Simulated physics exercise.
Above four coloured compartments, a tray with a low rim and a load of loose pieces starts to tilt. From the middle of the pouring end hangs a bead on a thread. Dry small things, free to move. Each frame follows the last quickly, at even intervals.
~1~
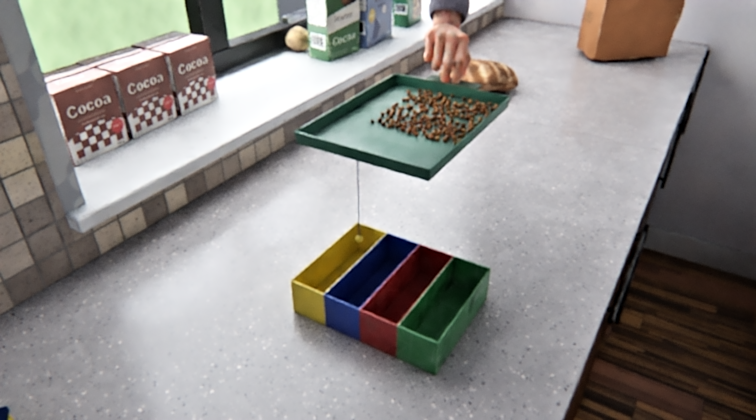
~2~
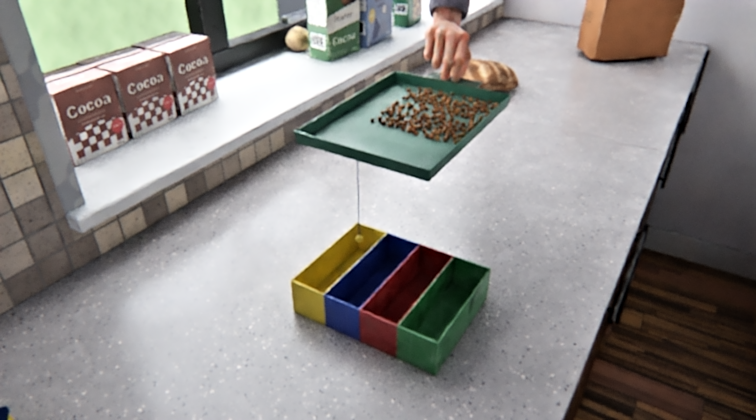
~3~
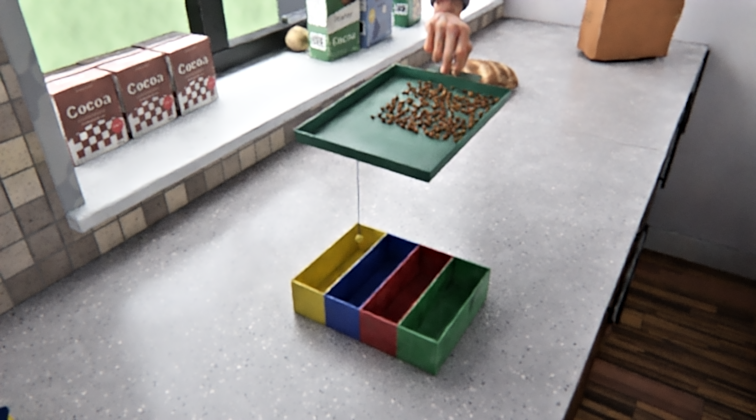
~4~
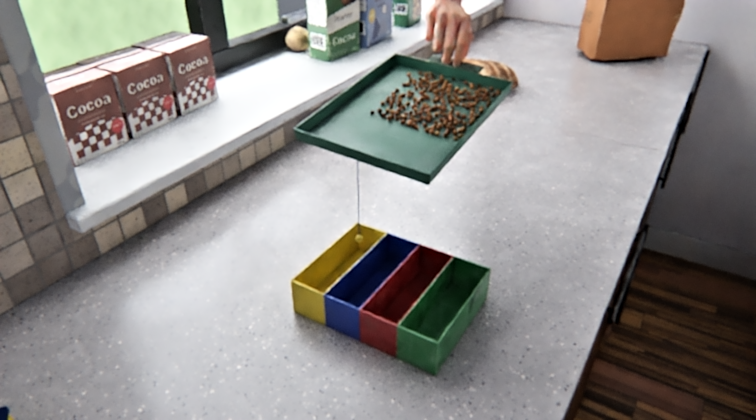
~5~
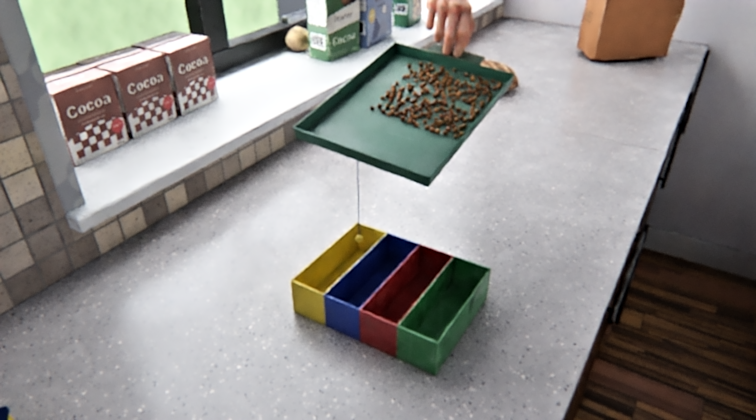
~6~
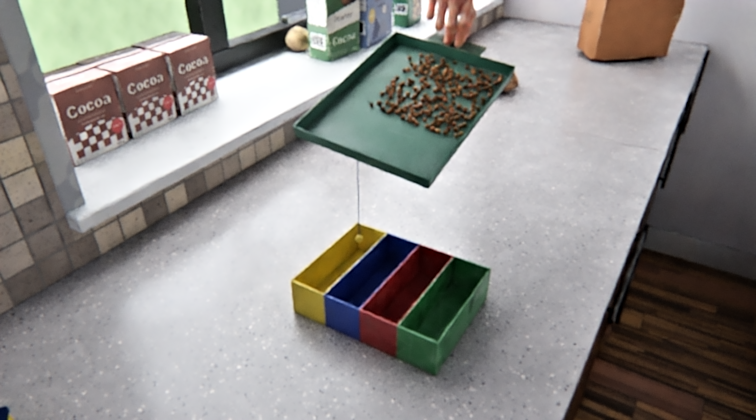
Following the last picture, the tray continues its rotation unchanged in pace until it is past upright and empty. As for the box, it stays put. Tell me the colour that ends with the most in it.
That would be red.
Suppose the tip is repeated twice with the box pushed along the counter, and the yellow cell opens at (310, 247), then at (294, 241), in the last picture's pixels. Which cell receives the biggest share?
So it's that green cell for the first shift and green for the second.
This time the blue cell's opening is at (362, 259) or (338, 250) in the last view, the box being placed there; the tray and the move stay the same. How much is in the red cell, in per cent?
You'd end up with around 50 per cent and then around 0 per cent.
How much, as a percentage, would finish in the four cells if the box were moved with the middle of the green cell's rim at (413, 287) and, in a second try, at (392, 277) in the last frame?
100 and 50 in a hundred, in turn.
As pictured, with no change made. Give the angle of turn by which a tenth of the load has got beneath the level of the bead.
Around 60° of tilt.
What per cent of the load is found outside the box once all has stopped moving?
I'd put it at about 0 percent.
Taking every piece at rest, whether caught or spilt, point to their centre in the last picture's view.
About (411, 305).
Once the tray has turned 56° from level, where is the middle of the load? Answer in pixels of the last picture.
The load is centred around (419, 177).
Shortly afterwards, tray tipped steeply; the bulk on the tray; a little in the red cell; only a few in the green cell; only a few in the blue cell; only a few in the yellow cell; a little falling or outside the box.
Next, tray tipped right over; near half on the tray; near a quarter in the red cell; only a few in the green cell; only a few in the blue cell; only a few in the yellow cell; near a quarter falling or outside the box.
Some moments later, tray tipped past a quarter turn; all but a few in the red cell; a little in the green cell; only a few in the blue cell; only a few in the yellow cell; only a few falling or outside the box.
In the end, tray tipped past a quarter turn; all but a few in the red cell; a little in the green cell; only a few in the blue cell; only a few in the yellow cell; only a few outside the box.
